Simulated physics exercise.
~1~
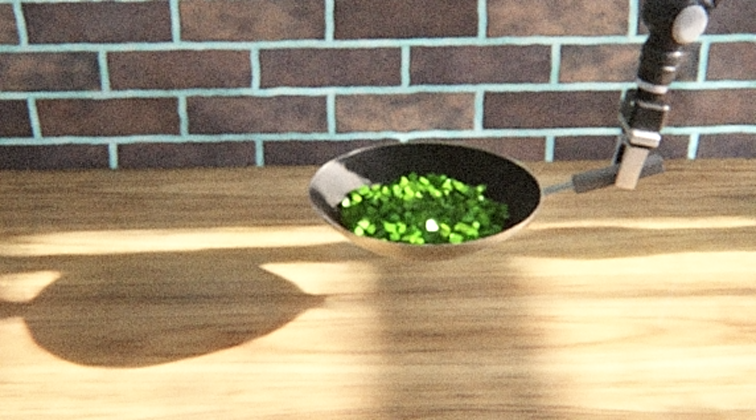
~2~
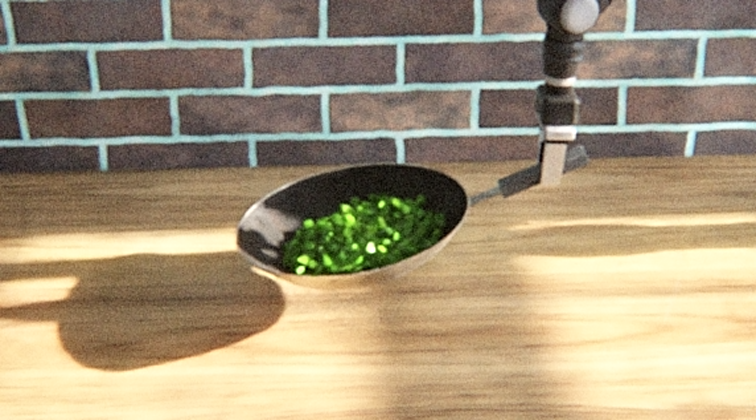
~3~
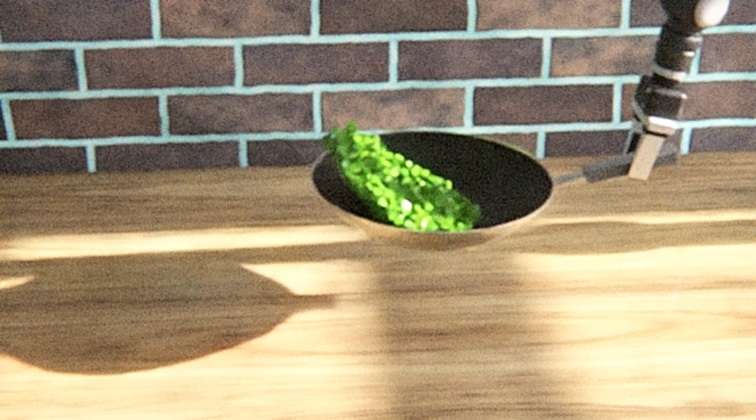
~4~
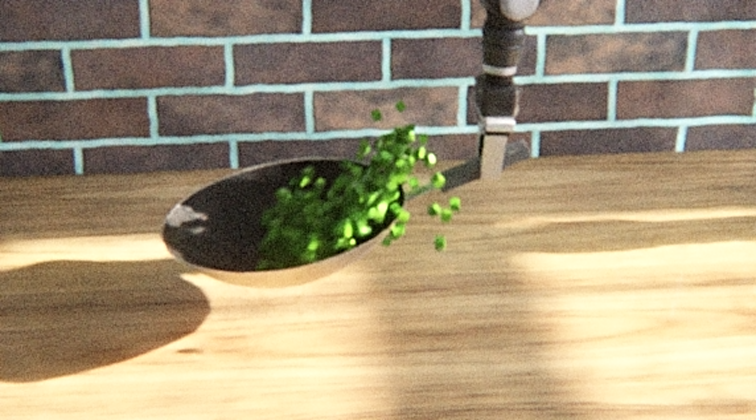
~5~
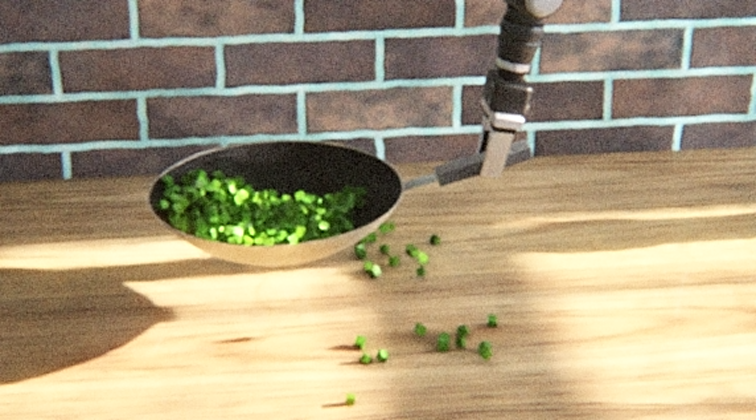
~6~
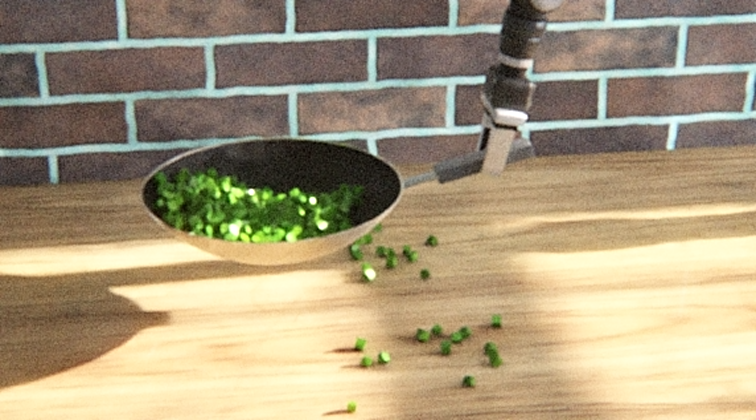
Robot arm jerking a wok of chopped green vegetables left and right, spilling some onto the wooden table before holding still.
